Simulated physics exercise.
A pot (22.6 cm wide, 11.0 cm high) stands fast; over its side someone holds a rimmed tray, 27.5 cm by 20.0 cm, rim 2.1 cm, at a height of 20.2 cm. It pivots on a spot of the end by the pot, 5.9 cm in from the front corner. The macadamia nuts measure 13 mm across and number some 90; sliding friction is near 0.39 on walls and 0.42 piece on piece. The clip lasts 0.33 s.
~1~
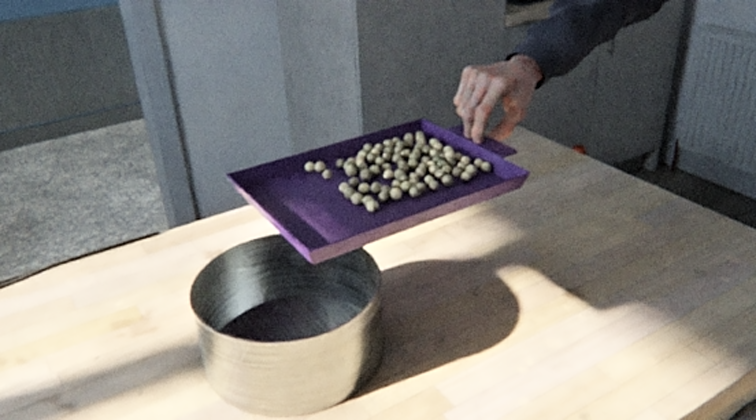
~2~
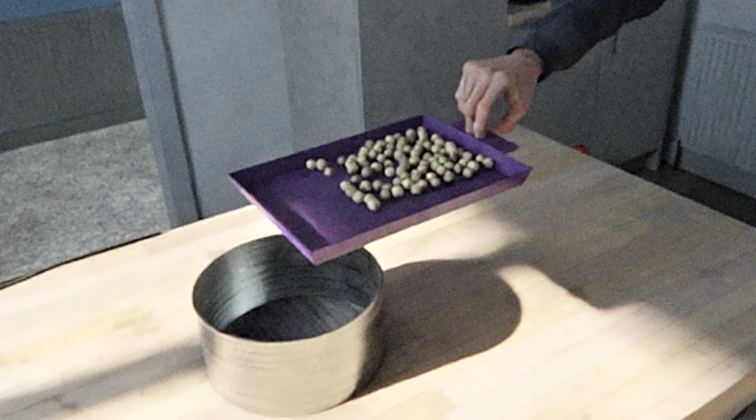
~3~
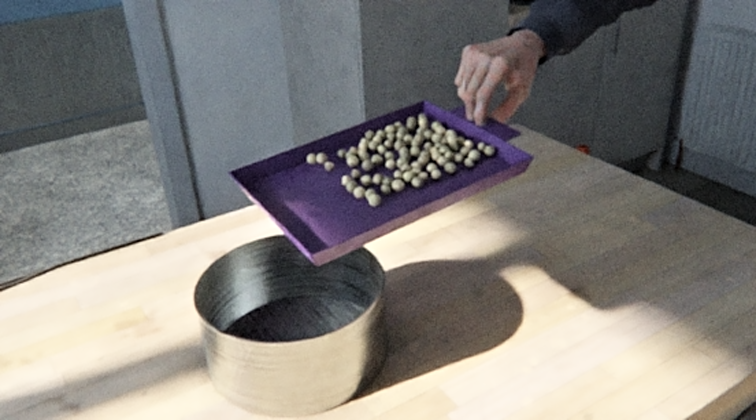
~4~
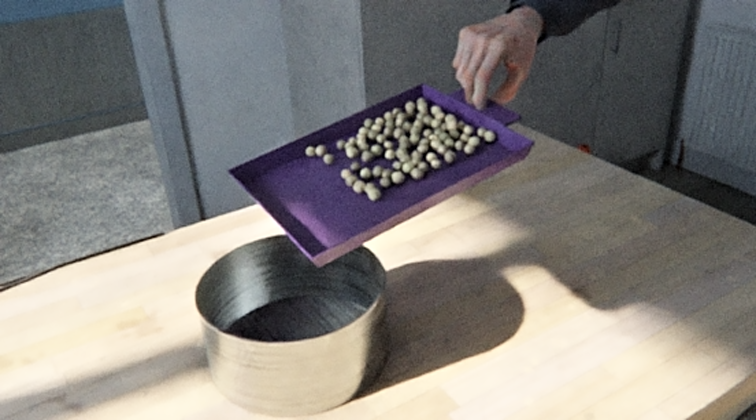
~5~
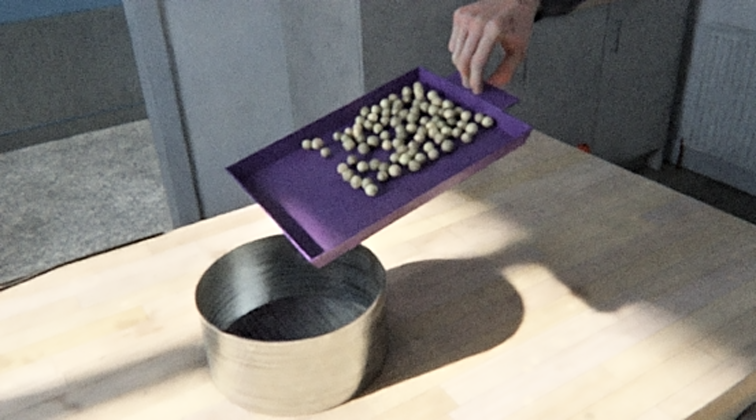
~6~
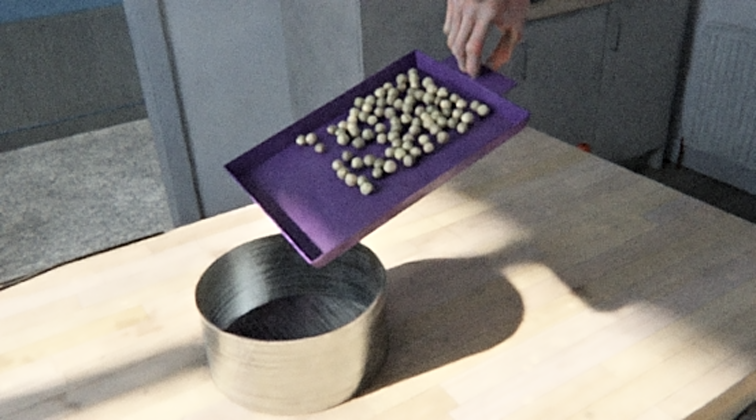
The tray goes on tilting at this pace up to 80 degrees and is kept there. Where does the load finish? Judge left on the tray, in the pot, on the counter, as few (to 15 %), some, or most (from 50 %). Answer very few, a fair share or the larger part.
Left on the tray: Very few; in the pot: A fair share; on the counter: The larger part.
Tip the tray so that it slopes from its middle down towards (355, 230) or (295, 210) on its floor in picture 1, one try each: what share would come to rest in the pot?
About 0 and 95 per cent.
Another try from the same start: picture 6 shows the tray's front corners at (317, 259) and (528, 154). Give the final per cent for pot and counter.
Pot 5, counter 95.
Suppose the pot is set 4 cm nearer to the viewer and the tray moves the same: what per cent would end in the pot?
In that case some 80 per cent.
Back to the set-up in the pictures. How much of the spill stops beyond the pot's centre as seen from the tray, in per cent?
Roughly 90 per cent.
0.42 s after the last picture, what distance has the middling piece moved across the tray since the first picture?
Roughly 19 cm.
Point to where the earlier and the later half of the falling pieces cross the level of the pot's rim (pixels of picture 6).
First near (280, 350), later near (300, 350).
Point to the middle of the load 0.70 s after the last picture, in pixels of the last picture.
At about (293, 258).
Then, 0.42 s after the last picture, tilt 48 degrees; the tray holds 85 %, the pot 0 %.
Then, 0.70 s after the last picture, tilt 68 degrees; the tray holds 55 %, the pot 10 %.
Then, 1.08 s after the last picture, tilt 80 degrees; the tray holds 15 %, the pot 20 %.
In the end, tray 0 %, pot 30 %, counter 70 %.
